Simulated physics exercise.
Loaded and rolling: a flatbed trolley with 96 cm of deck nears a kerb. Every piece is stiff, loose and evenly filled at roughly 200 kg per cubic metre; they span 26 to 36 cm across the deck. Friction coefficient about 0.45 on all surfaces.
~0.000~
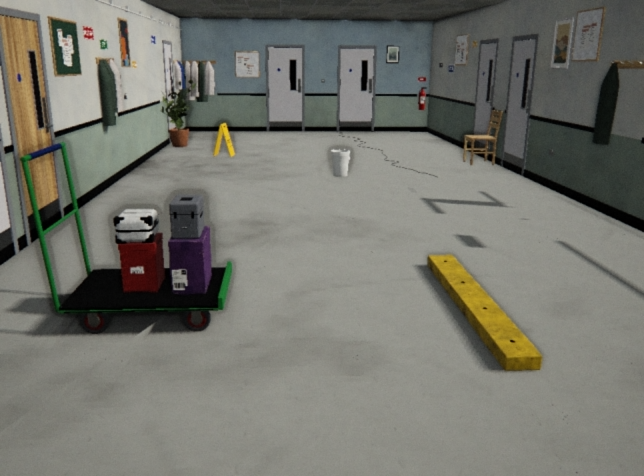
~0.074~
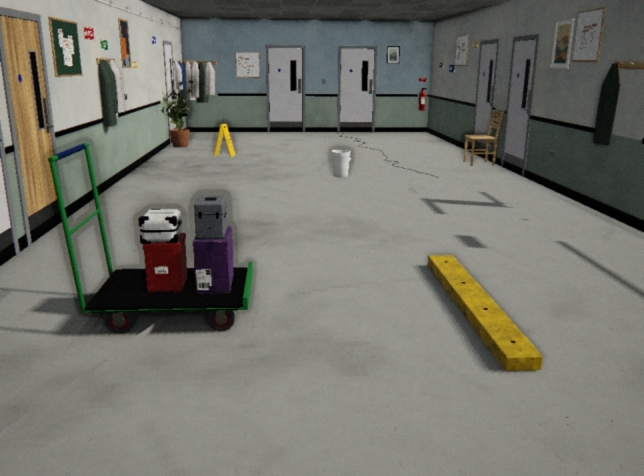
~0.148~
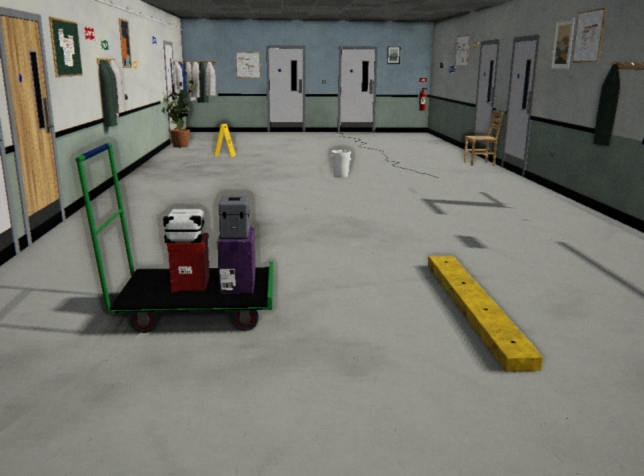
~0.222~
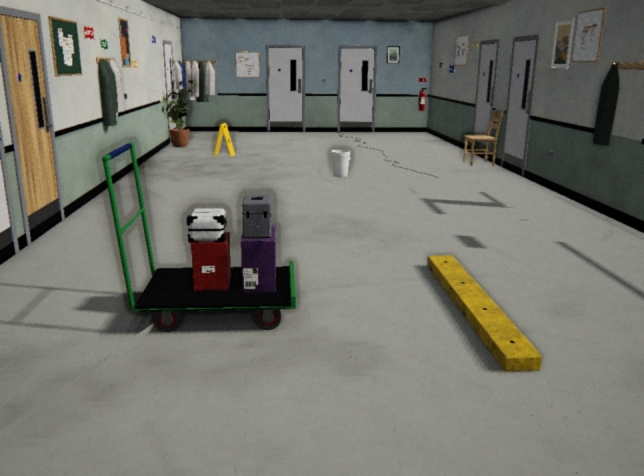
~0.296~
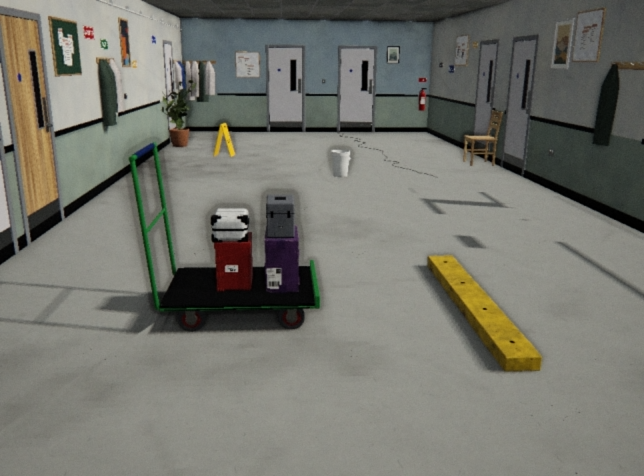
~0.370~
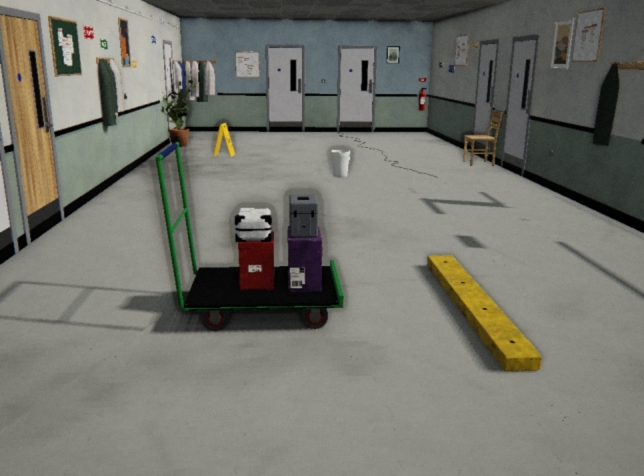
A flatbed trolley with a green frame, carrying a white case on a red box and a grey toolbox on a purple one, rolled steadily rightward across a grey hallway floor.
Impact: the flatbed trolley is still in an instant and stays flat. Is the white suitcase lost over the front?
In the end the white suitcase remains on the deck.
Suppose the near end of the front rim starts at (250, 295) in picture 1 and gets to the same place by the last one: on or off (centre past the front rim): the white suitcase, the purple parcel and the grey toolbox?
Then white on, purple on, grey off.
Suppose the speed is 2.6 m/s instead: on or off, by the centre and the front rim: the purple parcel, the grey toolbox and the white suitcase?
Then purple off, grey off, white off.
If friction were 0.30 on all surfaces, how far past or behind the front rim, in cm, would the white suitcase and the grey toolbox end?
Then white 20 behind, grey 80 past.
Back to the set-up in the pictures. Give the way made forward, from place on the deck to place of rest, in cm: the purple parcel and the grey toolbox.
Forward: Purple 65, grey 90.
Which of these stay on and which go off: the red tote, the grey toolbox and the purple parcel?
In the end: Red on, grey off, purple off.
After 0.83 s the deck stops.
After 0.98 s the white suitcase is 30 cm behind the rim, tilted 15°, near (433, 220) in the last picture's view.
After 1.23 s the white suitcase is 19 cm behind the rim, tilted 30°, near (449, 223) in the last picture's view.
After 1.63 s the white suitcase is 24 cm behind the rim, tilted 15°, near (442, 223) in the last picture's view.
Final state at 2.4 s, past the rim, purple parcel and grey toolbox; behind it, red tote and white suitcase.
